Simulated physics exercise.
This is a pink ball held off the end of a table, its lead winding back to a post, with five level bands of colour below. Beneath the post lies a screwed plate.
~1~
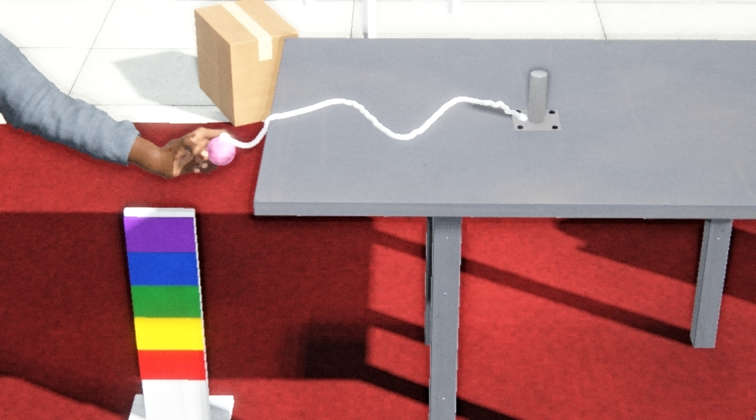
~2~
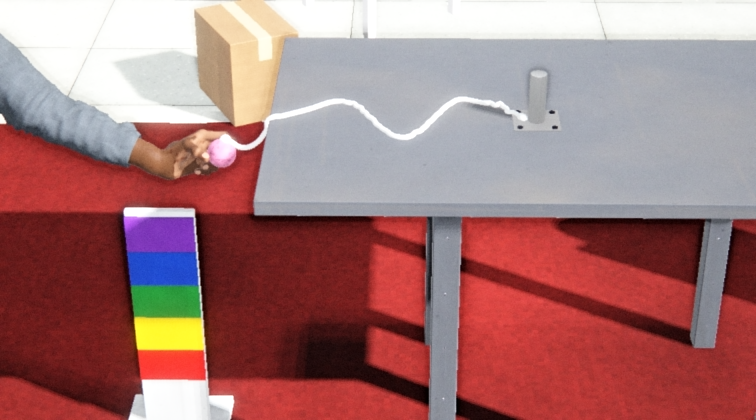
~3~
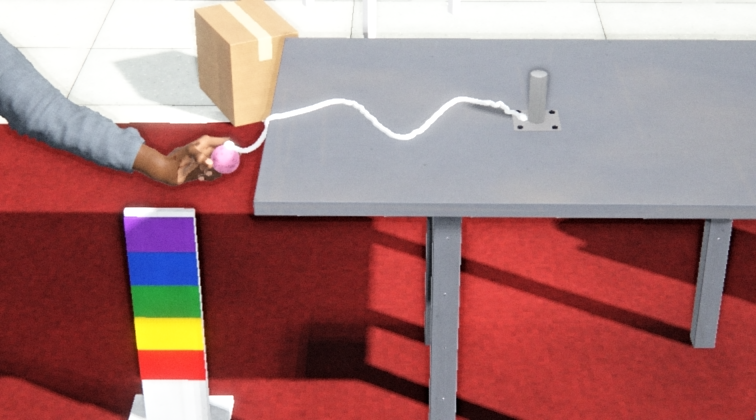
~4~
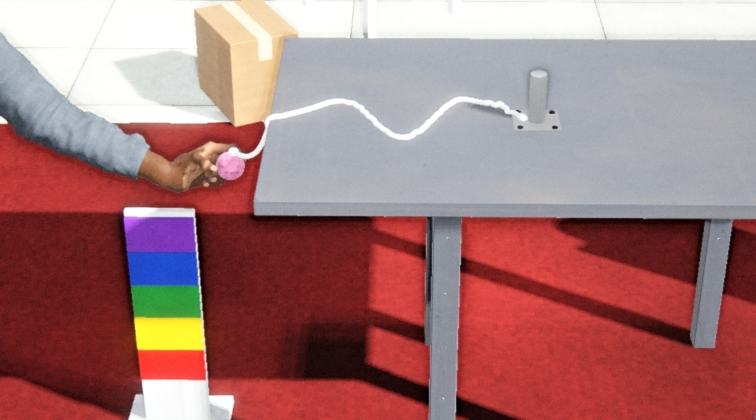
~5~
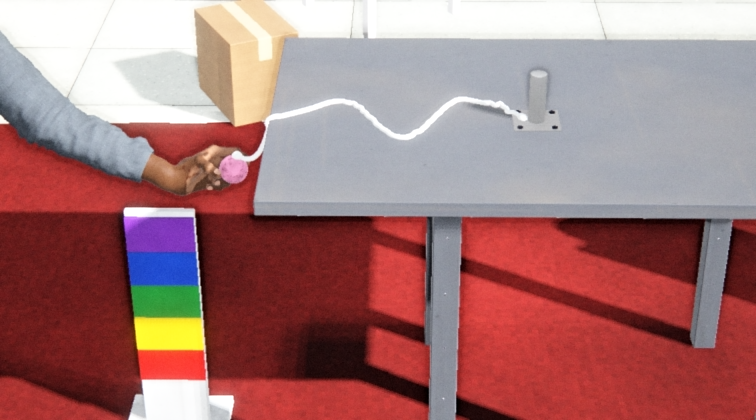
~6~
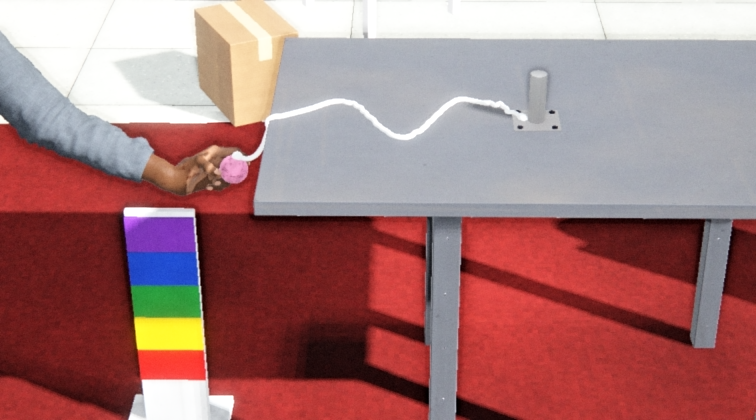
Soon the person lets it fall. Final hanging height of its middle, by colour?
Green band.
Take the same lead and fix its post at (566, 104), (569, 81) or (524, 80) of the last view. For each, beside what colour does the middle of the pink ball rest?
Readings, in order: Blue - blue - green.
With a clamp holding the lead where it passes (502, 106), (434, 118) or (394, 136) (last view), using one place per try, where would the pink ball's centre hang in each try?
Per try (px, approx.): (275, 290); (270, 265); (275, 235).
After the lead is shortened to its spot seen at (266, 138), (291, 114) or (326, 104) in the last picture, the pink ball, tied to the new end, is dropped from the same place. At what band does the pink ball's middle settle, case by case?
For the first: Blue; for the second: Purple; for the third: Above them all.
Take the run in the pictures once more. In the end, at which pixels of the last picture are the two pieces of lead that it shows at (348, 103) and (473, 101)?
In that view they sit near (271, 158) and near (447, 119).
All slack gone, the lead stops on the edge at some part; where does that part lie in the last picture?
Pixel (368, 116).
Early on, ball near (263, 287); level with green.
Midway, ball near (280, 296); level with green.
Finally, ball near (277, 300); level with green. Its middle rests at the green band.
